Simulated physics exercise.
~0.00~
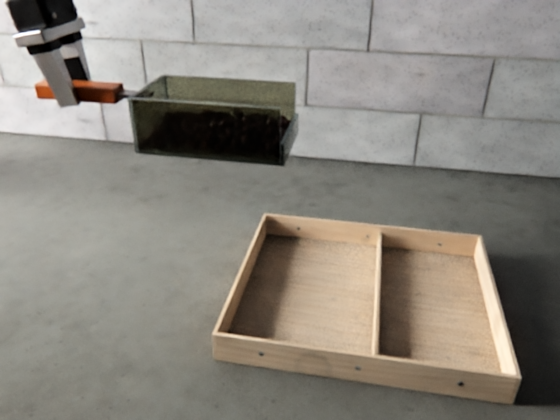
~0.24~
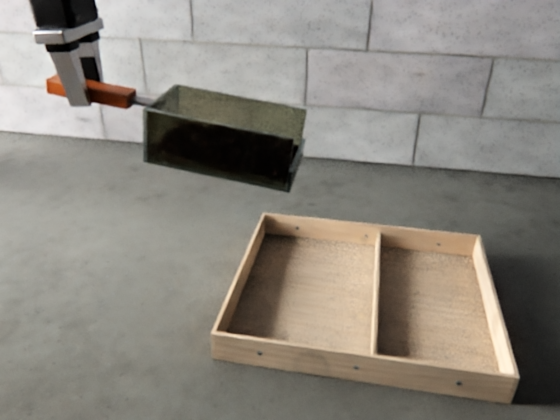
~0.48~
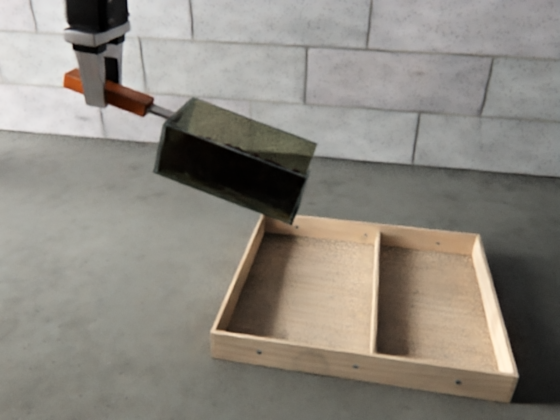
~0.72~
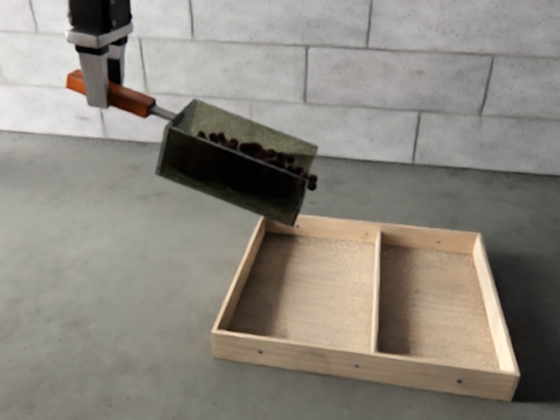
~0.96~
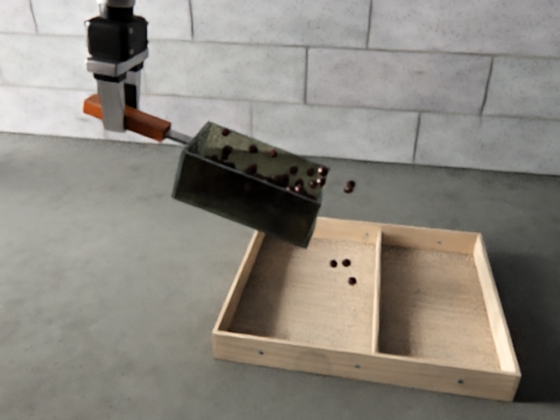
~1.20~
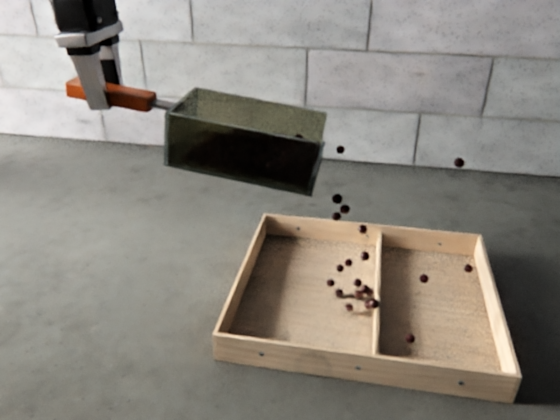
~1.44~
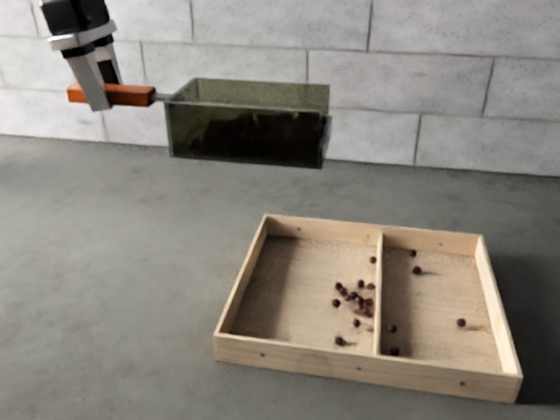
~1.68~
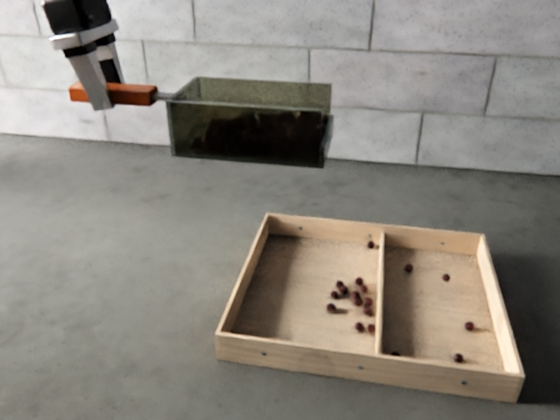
A smoky, see-through box full of dark beads hangs at the upper left, its orange handle held by a black and silver robot gripper. Below it to the right, a shallow pale wooden tray with a dividing wall sits on a grey surface before a light block wall, seen from slightly above. The gripper moves right and down, tipping the box toward the tray. Beads slide to the low end and spill over it, falling and scattering into both compartments. The box then rises and levels, still holding most of its load, while the dropped beads settle, more of them in the left compartment.
